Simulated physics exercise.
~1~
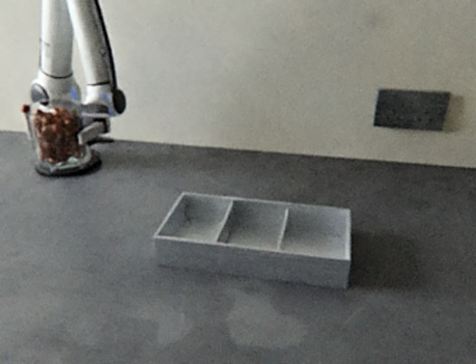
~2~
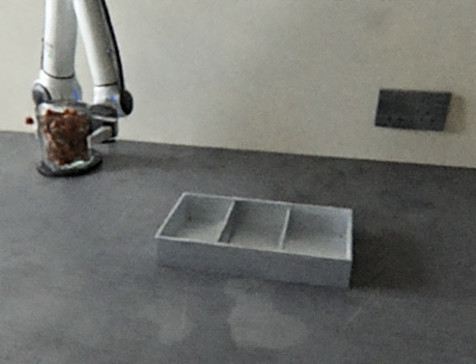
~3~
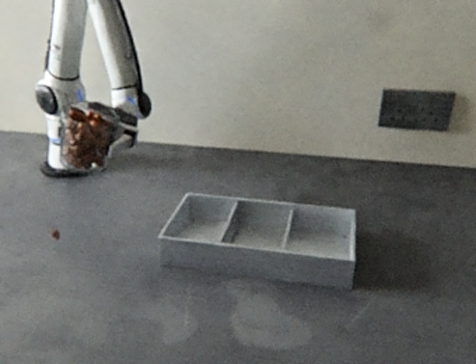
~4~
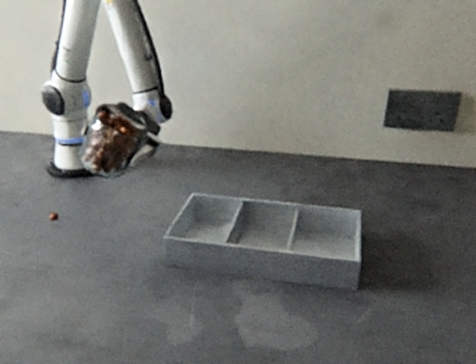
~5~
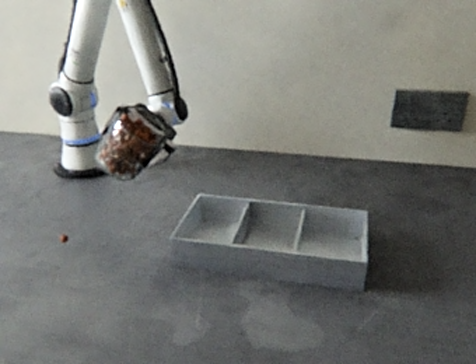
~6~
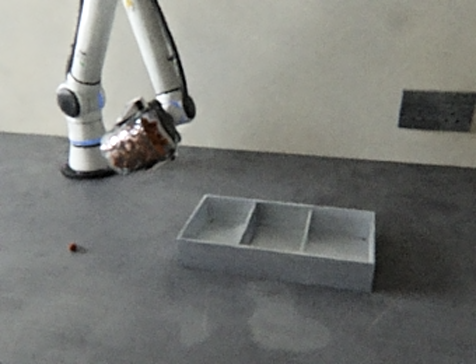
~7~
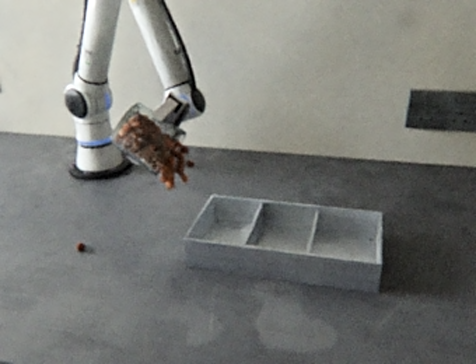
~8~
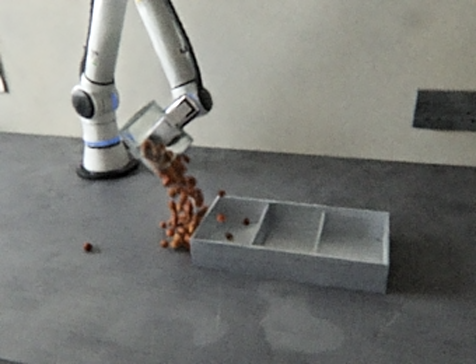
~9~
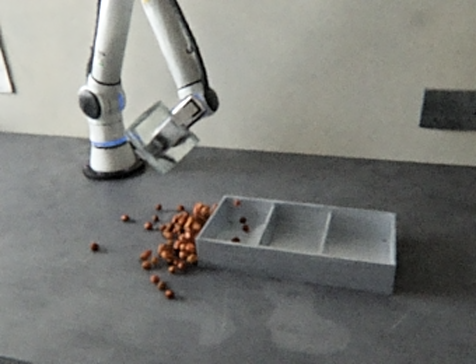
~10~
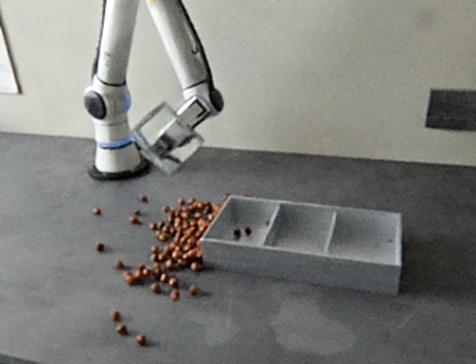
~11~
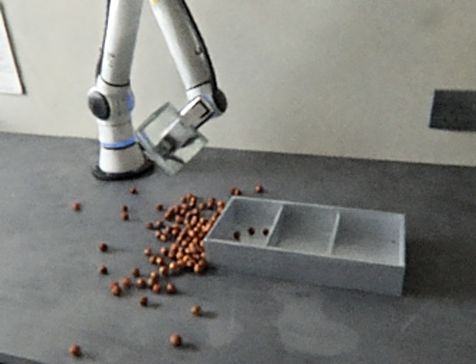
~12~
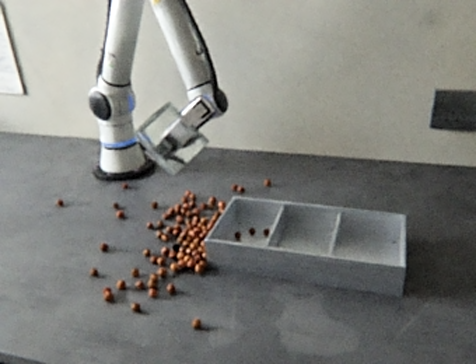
On a dark grey table top against a pale wall, seen from slightly above, a white robot arm at the left holds a clear tumbler full of reddish-brown hazelnuts. A grey tray with three compartments sits near the middle, and a dark panel is on the wall at the right. The arm carries the tumbler right, tilting it, and one nut drops onto the table. It then tips the tumbler over short of the tray, and the nuts pour down beside its left end. Most scatter and roll across the table, a few land in the left compartment, and the arm stops with the tumbler emptied.
